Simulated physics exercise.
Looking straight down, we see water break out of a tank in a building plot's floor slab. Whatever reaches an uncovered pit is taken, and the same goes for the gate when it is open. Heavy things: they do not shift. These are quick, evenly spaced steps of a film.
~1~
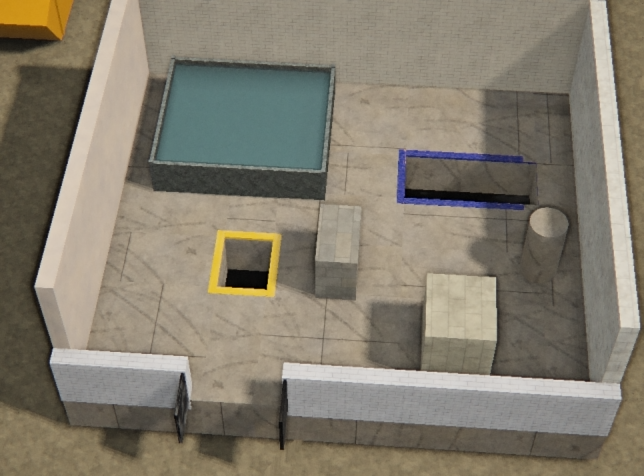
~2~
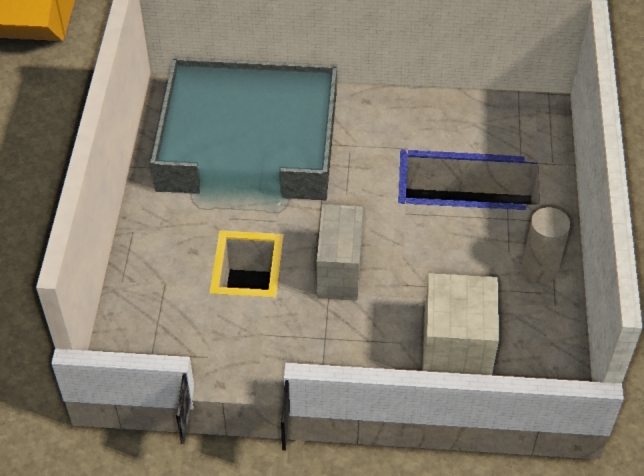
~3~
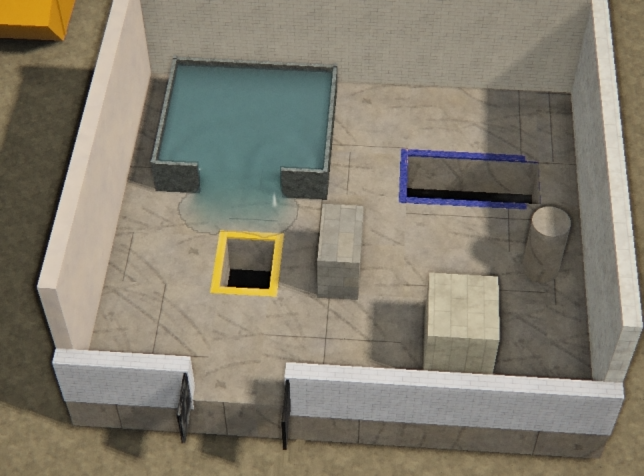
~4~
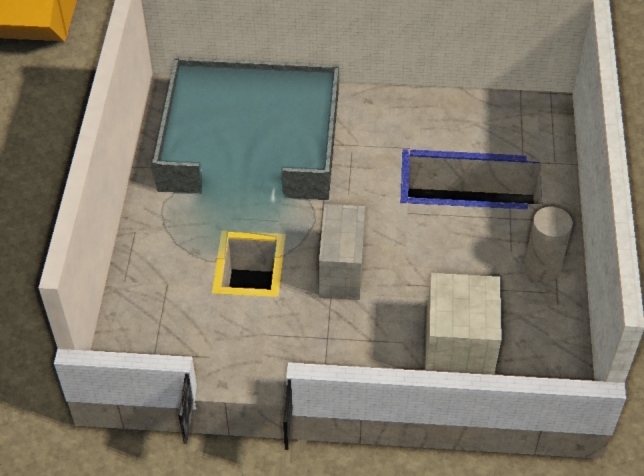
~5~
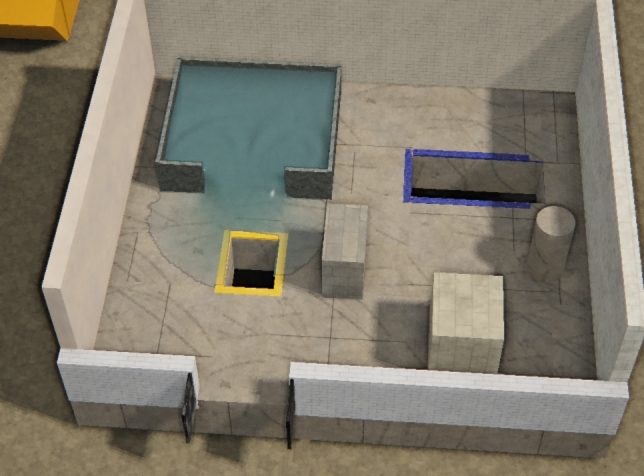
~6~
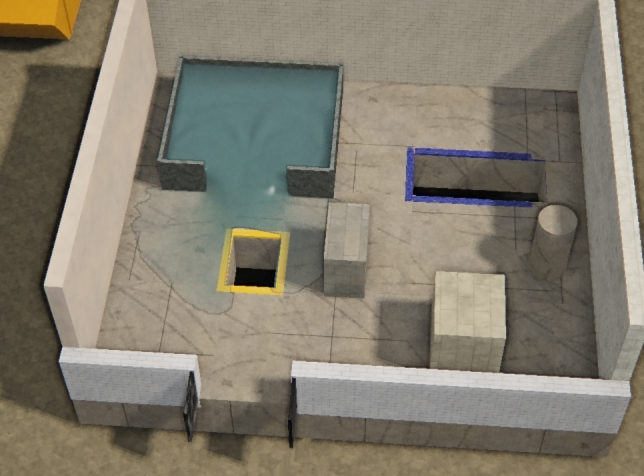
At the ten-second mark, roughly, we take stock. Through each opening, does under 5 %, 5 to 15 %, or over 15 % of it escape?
Outcome: The gate swallows five to fifteen per cent. The blue pit swallows below five per cent. The yellow pit swallows beyond fifteen per cent.
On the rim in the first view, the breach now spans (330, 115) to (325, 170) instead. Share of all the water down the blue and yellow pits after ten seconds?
The blue pit gets 45 per cent and the yellow pit 0 per cent.
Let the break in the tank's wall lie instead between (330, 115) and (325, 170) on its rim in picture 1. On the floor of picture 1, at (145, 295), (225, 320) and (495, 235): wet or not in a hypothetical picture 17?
Spot by spot: Unaffected, then unaffected, then soaked through.
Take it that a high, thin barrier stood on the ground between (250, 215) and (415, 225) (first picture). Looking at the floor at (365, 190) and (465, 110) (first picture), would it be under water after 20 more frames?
In turn: Wet, free of water.
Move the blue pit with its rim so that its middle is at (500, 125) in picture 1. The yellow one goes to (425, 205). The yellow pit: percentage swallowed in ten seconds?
Share, yellow pit, approx.: 4 in a hundred.
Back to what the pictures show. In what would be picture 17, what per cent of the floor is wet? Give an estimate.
Close to 30 in a hundred, I think.
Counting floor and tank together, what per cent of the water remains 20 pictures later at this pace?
74 in a hundred.
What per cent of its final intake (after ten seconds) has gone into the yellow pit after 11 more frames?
It works out at roughly 35 percent of the ten-second total.
A moment on, water covers 25 % of the floor; the gate 0 %, the blue pit 0 %, the yellow pit 9 %.
Next, water covers 30 % of the floor; the gate 0 %, the blue pit 0 %, the yellow pit 16 %.
Then, water covers 35 % of the floor; the gate 3 %, the blue pit 0 %, the yellow pit 23 %.
Later, water covers 45 % of the floor; the gate 6 %, the blue pit 0 %, the yellow pit 33 %.
In the end, water covers 70 % of the floor; the gate 8 %, the blue pit 1 %, the yellow pit 42 %.
